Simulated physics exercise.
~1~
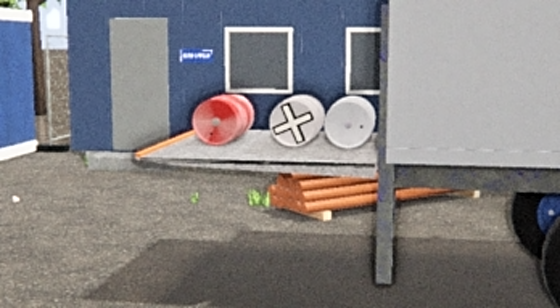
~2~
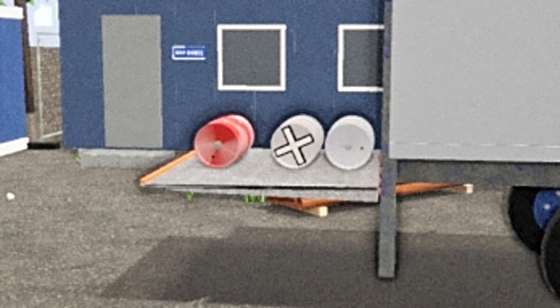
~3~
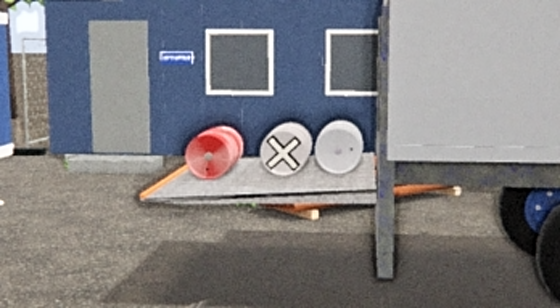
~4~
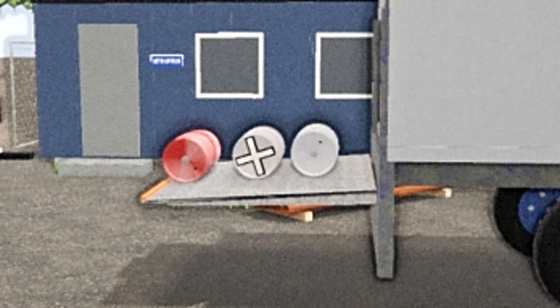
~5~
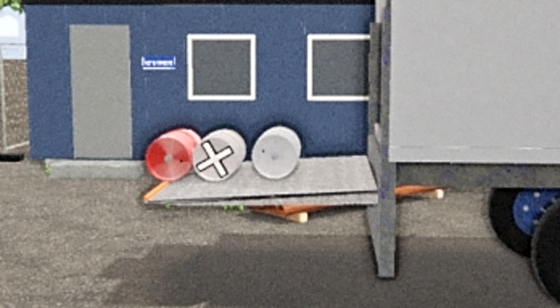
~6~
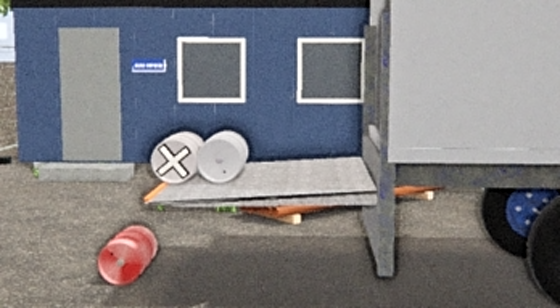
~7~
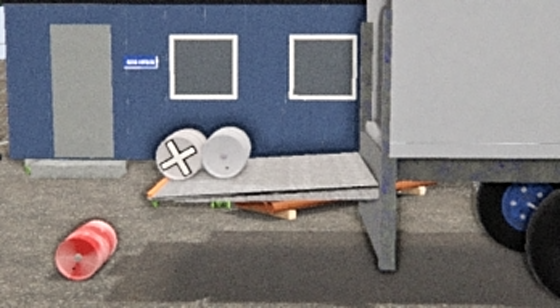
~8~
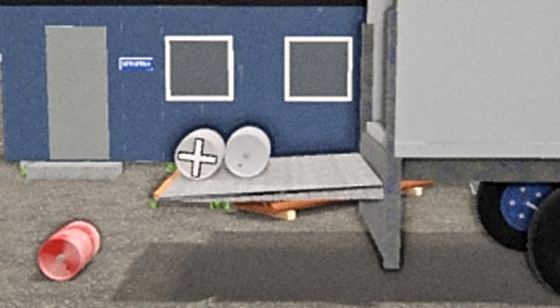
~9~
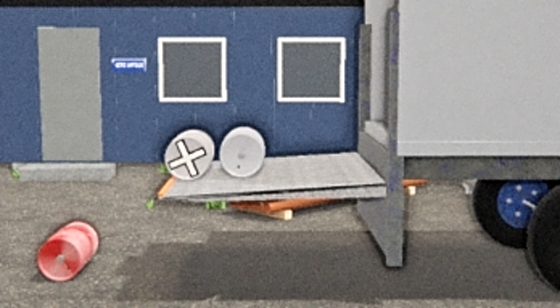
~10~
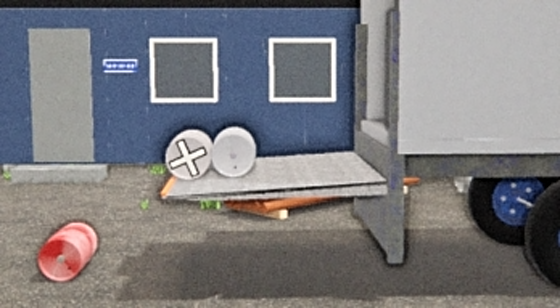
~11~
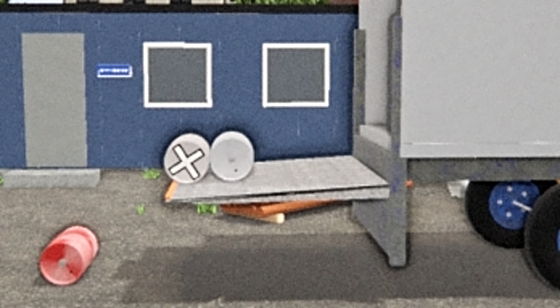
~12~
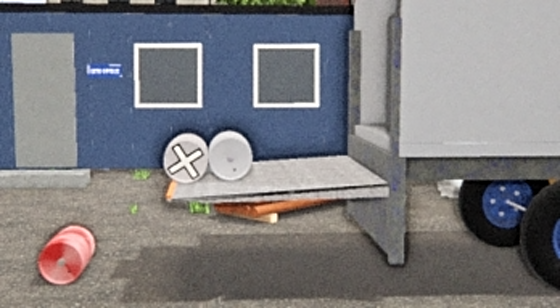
The clip shows a red drum, one marked with a white cross and a plain pale one on a truck's tail-lift, which lowers and tilts. They roll left, and the red drum drops off the edge onto the ground, while the other two stay on the plate.
